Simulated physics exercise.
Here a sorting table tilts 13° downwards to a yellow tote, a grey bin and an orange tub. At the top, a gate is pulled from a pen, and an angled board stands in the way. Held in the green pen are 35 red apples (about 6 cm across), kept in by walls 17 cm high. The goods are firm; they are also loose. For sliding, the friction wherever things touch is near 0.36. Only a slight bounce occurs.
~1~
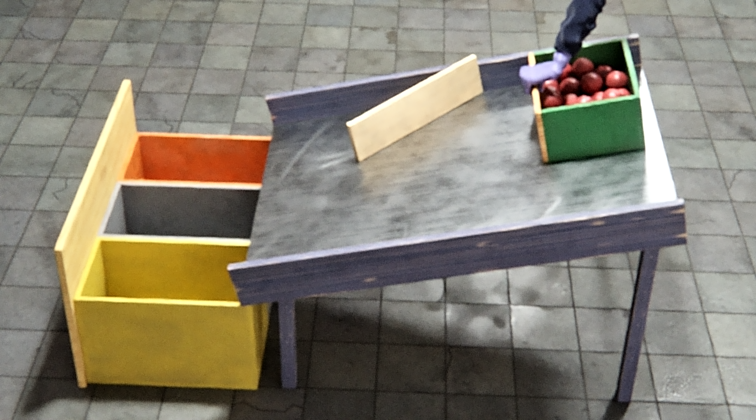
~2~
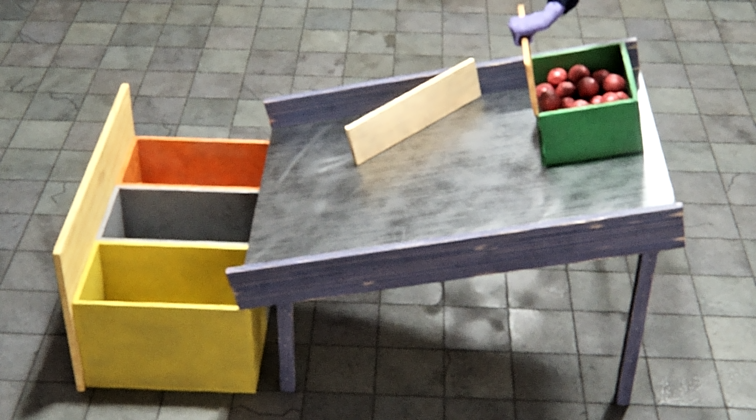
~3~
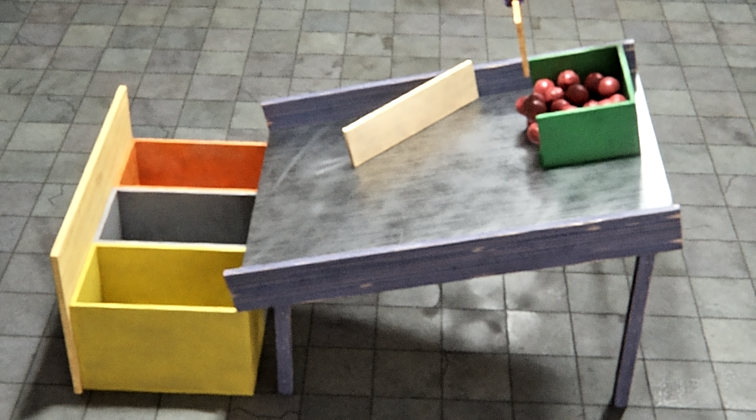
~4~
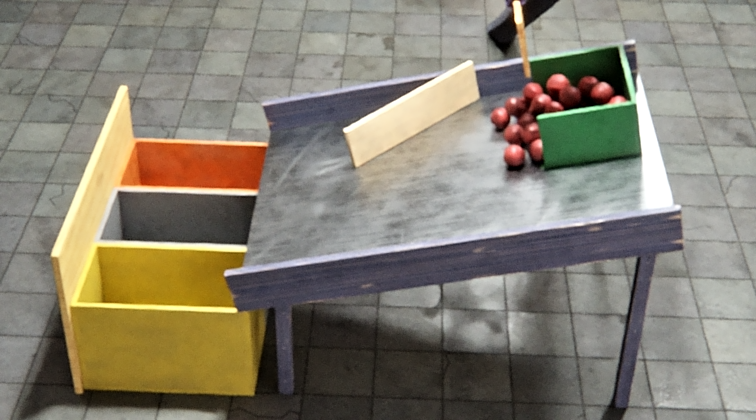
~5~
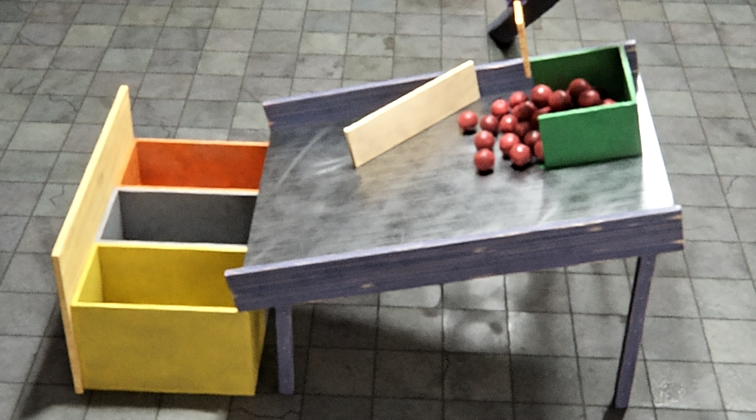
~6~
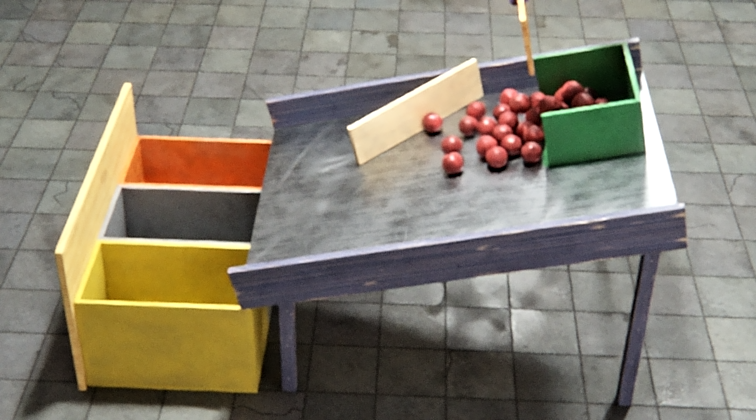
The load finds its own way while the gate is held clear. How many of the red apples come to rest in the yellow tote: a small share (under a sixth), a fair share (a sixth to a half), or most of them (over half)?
A fair share.
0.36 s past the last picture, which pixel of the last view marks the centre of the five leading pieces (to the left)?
Their centre is around (350, 174).
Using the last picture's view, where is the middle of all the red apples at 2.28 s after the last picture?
Roughly at pixel (151, 300).
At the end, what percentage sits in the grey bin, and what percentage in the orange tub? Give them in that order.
About 60 in a hundred first and about 0 in a hundred second.
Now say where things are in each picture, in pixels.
In the first frame (each is followed by its nearest rim corner in this view), green pen, (636, 96); yellow tote, (247, 304); none out.
In the second frame, green pen, (634, 100).
In the third frame, green pen, (631, 102); 1 out, the lowest apple at (526, 106).
In the fourth frame, green pen, (632, 102); 7 out, the lowest apple at (501, 118).
In the fifth frame, green pen, (633, 102); 13 out, the lowest apple at (468, 121).
In the sixth frame, green pen, (636, 100); yellow tote, (248, 308); 18 out, the lowest apple at (433, 123).
Then, 0.36 s after the last picture, 5 still in the green pen and 30 on the slope.
Then, 0.82 s after the last picture, 1 in the yellow tote, 3 in the grey bin, 29 on the slope and 2 in the air.
Then, 1.46 s after the last picture, 10 in the yellow tote, 12 in the grey bin, 10 on the slope and 3 in the air.
Final count (2.28 s after the last picture), 14 in the yellow tote and 21 in the grey bin. Asked share, 14 of 35, 40 per cent.
